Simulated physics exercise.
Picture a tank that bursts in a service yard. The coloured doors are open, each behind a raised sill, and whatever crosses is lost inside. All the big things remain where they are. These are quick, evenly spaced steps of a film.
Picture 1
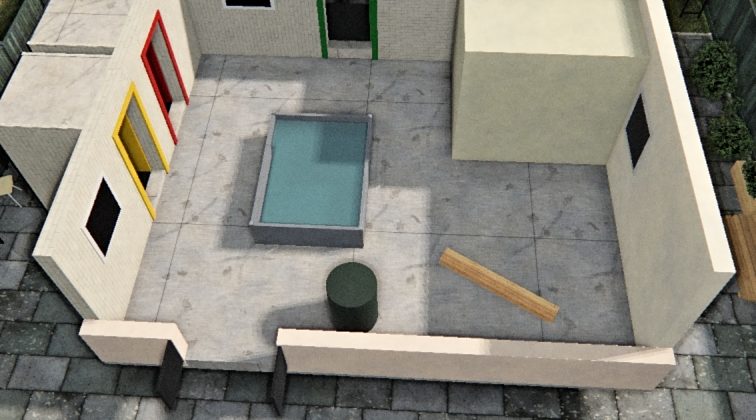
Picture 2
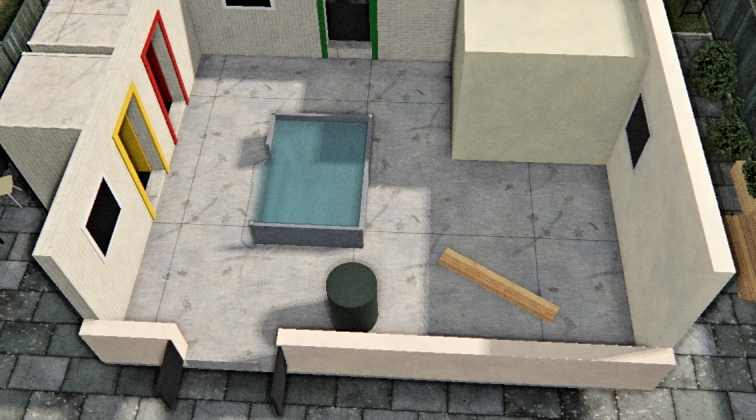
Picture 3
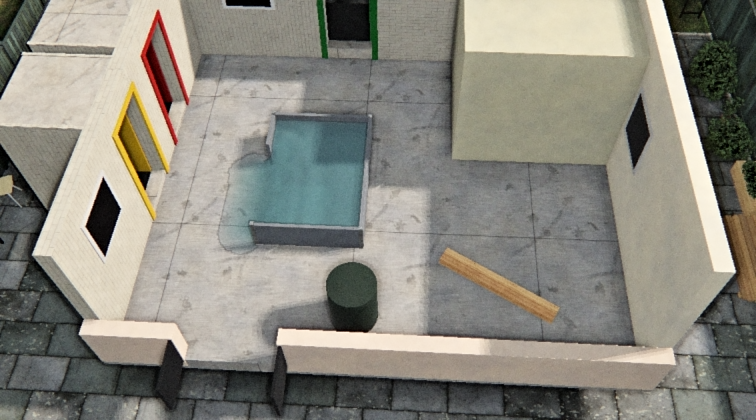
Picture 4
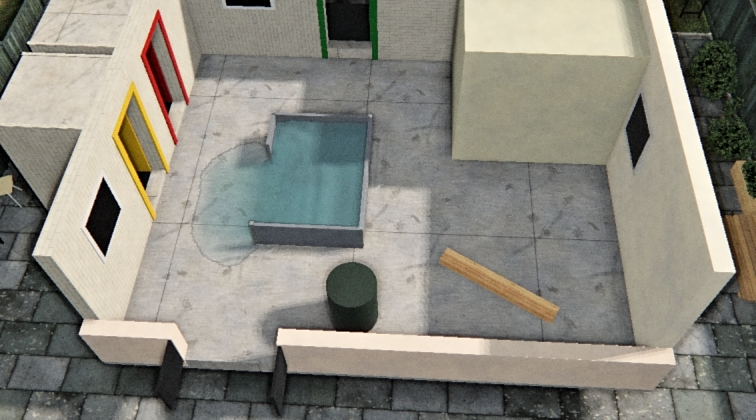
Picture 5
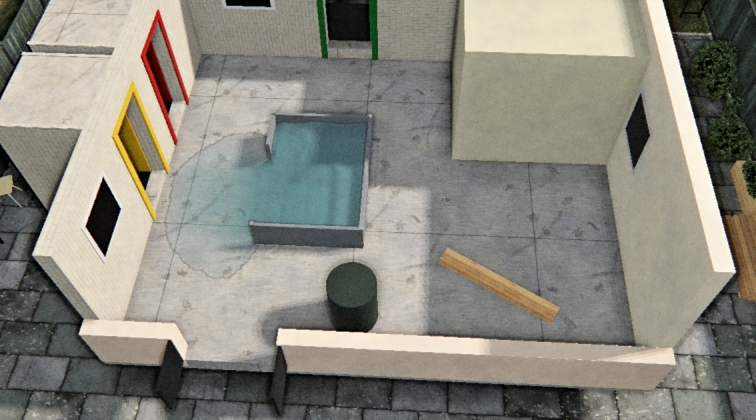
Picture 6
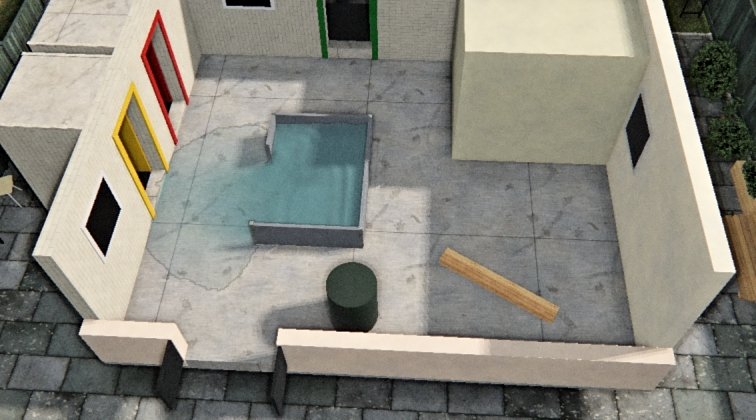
We see a walled yard with a rectangular open tank of still water; then most of its left side gives way, and water pours out leftward, spreading across the paving in a widening, thin sheet near the yellow-framed doorway.
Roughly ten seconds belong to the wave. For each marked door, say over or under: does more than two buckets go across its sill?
Red door: Under, yellow door: Over, green door: Under.
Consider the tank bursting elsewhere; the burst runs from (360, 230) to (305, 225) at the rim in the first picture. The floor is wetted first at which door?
It's the yellow-painted one.
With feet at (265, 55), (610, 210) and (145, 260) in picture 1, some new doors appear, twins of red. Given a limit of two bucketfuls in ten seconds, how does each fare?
Lab note, doors in listed order: Under the limit, under the limit, over the limit.
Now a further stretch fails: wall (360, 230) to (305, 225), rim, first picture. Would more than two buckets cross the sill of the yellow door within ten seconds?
The yellow one falls short.
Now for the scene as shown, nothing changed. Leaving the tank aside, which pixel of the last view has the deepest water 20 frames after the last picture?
Somewhere near (122, 330), I think.
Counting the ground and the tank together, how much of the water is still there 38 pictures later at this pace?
80 in a hundred.
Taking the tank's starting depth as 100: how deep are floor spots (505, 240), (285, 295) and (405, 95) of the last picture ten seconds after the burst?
I'd say close to 2, 10 and 10 percent.
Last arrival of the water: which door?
It's the one in green.
A moment on, water covers 15 % of the floor; the red door wet at the sill, nothing in, the yellow door over two buckets in, the green door not reached.
Next, water covers 20 % of the floor; the red door wet at the sill, nothing in, the yellow door far over two buckets in, the green door not reached.
Then, water covers 35 % of the floor; the red door wet at the sill, nothing in, the yellow door far over two buckets in, the green door not reached.
Later, water covers 60 % of the floor; the red door wet at the sill, nothing in, the yellow door far over two buckets in, the green door wet at the sill, nothing in.
In the end, water covers 80 % of the floor; the red door wet at the sill, nothing in, the yellow door far over two buckets in, the green door wet at the sill, nothing in.
